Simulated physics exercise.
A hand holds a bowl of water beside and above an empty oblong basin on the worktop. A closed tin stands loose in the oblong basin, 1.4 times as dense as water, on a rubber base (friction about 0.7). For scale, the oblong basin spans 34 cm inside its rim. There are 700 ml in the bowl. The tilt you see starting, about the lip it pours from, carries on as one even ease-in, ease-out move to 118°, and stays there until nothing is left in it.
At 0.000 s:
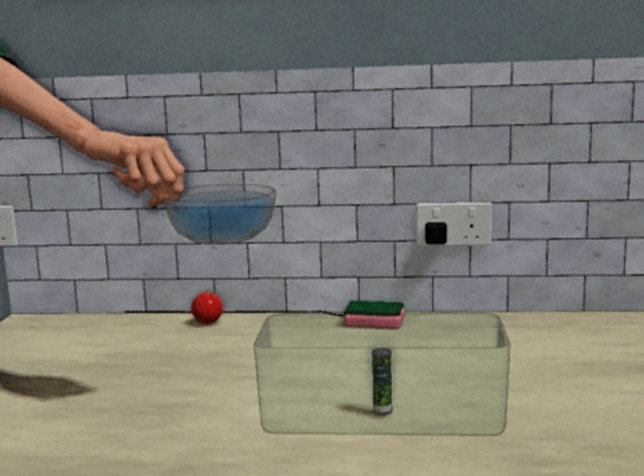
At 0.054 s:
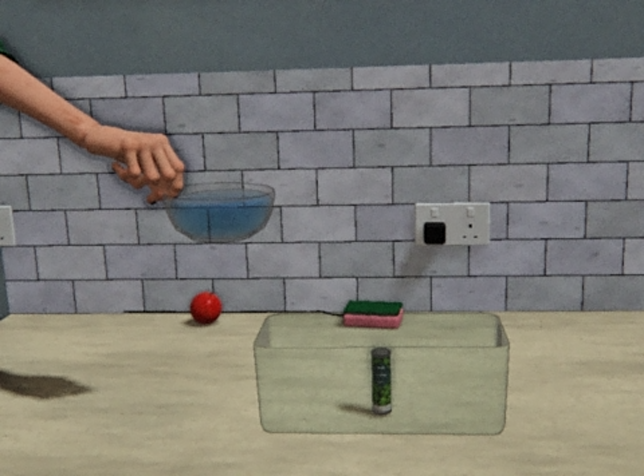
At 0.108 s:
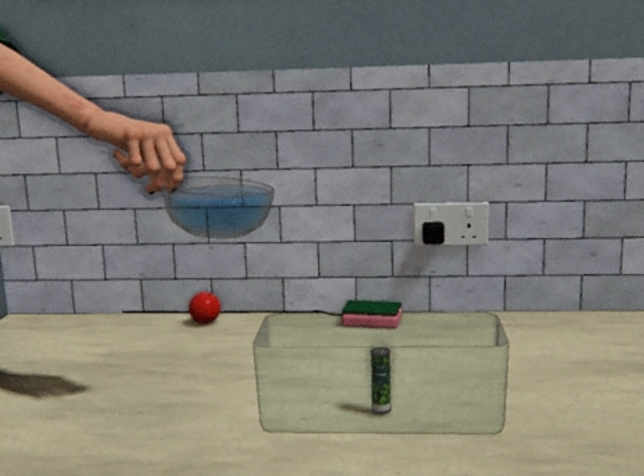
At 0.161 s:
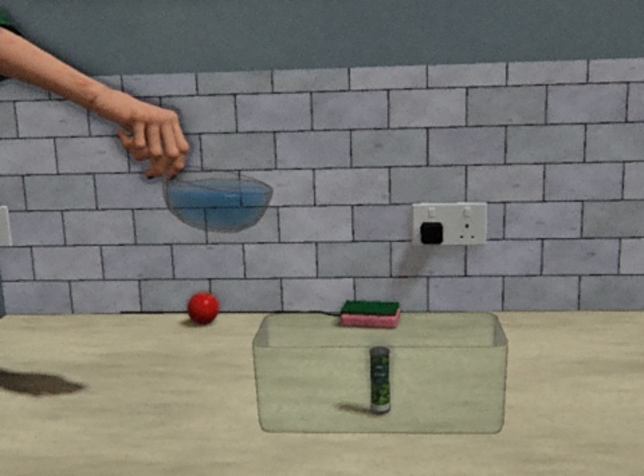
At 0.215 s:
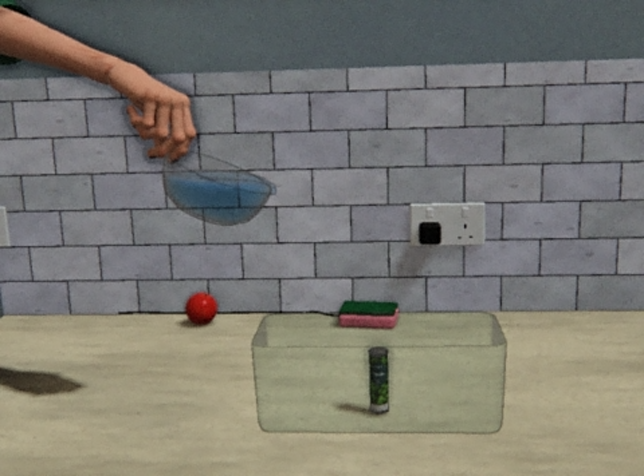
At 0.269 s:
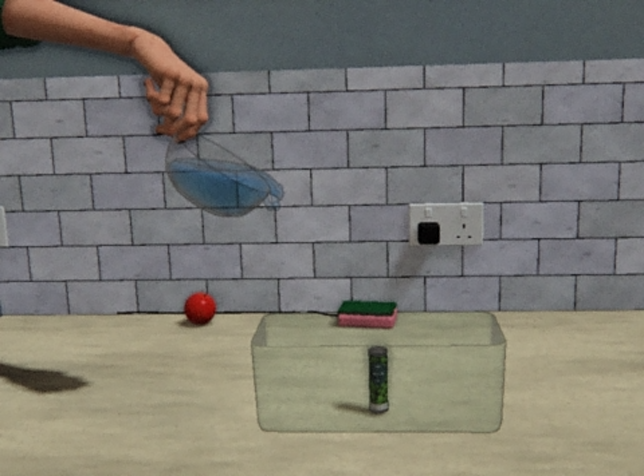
A hand holds a clear bowl of blue water at the left, above a pale worktop seen from the front against a grey brick-patterned wall with a socket. Below sit a red ball, a green and pink sponge, and a see-through oblong basin with a small dark tin standing inside. The hand rises, tilting the bowl rightward until water reaches over its lip, while the view drifts very slightly.
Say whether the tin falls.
The tin stays up.
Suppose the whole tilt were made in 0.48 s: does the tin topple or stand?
Then it keeps standing.
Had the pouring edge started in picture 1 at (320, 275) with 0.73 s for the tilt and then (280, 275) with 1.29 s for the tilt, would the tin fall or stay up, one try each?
First it keeps standing; then it keeps standing.
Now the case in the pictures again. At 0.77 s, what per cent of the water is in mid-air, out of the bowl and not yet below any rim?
Near 4 in a hundred.
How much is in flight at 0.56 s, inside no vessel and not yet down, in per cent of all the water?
Near 74 in a hundred.
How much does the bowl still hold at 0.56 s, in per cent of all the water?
Near 10 in a hundred.
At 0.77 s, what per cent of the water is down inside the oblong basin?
Near 96 in a hundred.
Then, 0.56 s in, the tilt is 102° and 10 per cent is still to pour; the tin stands where it began.
Then, 0.77 s in, the tilt is 118° and 0 per cent is still to pour; the tin stands where it began.
Then, 0.99 s in, the tilt is 118° and 0 per cent is still to pour; the tin leans 4°.
Then, 1.23 s in, the tilt is 118° and 0 per cent is still to pour; the tin stands where it began.
Finally, the tin stands where it began.
